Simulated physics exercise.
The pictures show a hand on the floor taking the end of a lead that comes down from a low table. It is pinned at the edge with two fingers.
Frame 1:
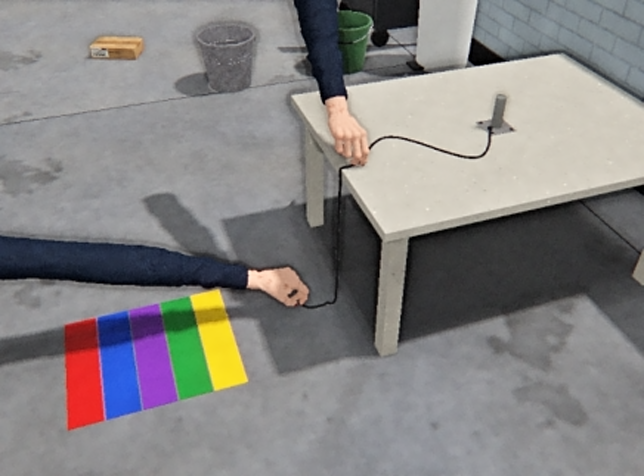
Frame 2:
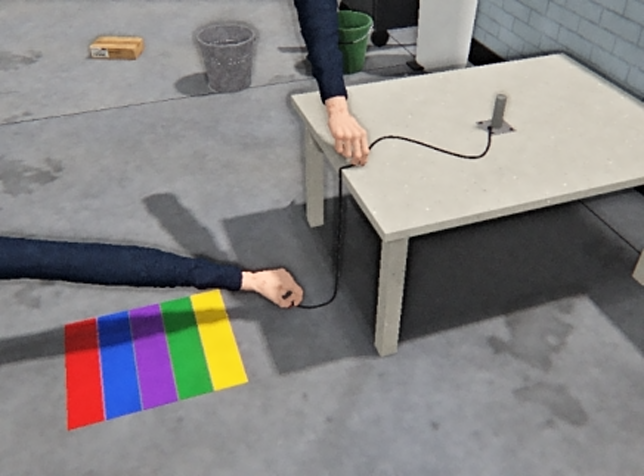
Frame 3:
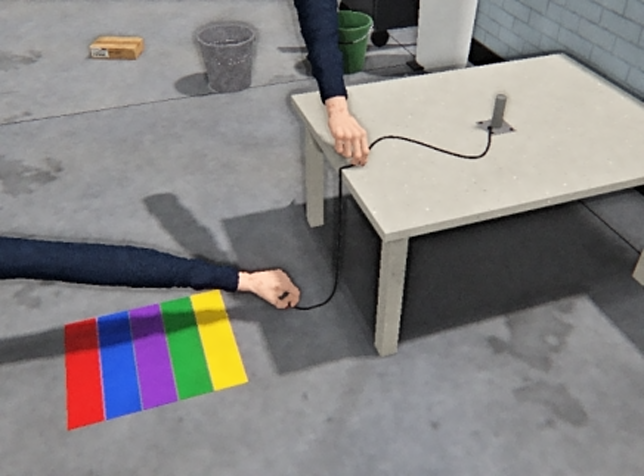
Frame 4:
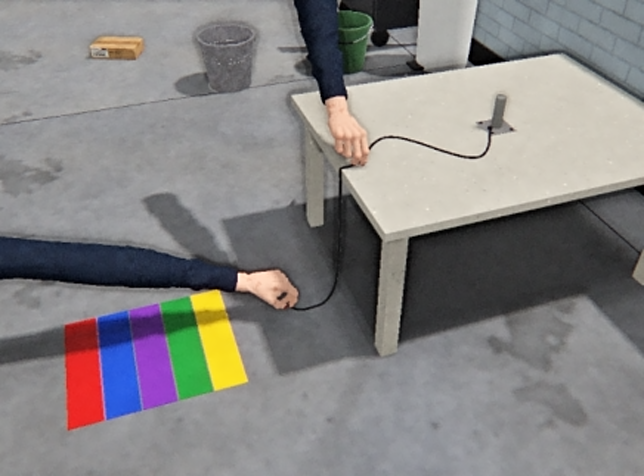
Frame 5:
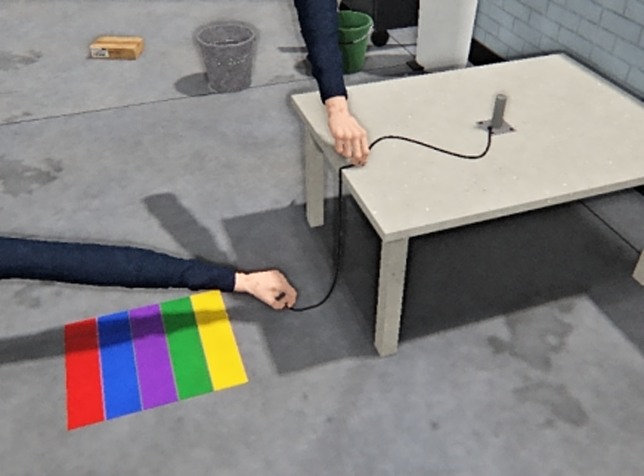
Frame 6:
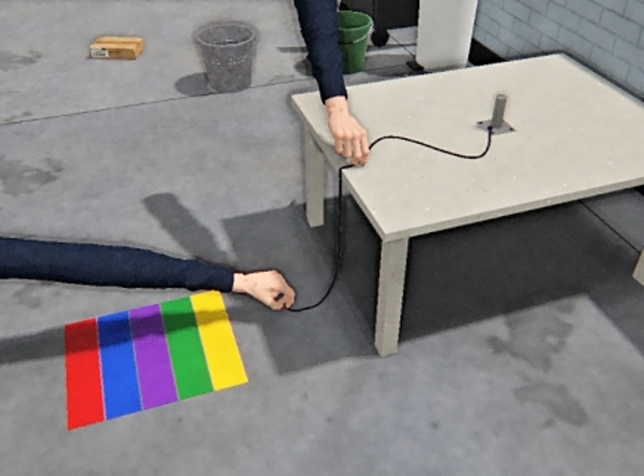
On a grey concrete floor beside a pale brick wall, seen from above by a still camera, a low cream table stands at right. A black lead runs from a small grey upright piece across the tabletop, pinned at the edge by one dark-sleeved hand, down to another hand near red, blue, purple, green and yellow stripes. The lower hand draws the lead's end slightly left, slowing to barely any movement, while the upper hand stays still.
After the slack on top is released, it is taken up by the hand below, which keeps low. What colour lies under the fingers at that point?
Blue.
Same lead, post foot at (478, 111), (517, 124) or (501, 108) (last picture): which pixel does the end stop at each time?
Taking the tries in turn, you get (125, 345), (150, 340) and (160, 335).
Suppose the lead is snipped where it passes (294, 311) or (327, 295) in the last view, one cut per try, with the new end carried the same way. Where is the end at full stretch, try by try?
You'd find it around (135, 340) the first time and around (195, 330) the second.
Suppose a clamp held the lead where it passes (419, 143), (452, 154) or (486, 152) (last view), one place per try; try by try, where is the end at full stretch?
It comes to rest around (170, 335), (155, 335) and (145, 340) respectively.
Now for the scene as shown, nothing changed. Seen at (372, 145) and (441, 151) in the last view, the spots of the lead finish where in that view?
Well, the first one sits at (332, 175), and the second one sits at (405, 149).
A little later, end near (169, 334); over green.
Next, end near (137, 341); over purple.
When it is tight, end near (117, 346); over blue. It gets as far as the blue strip.
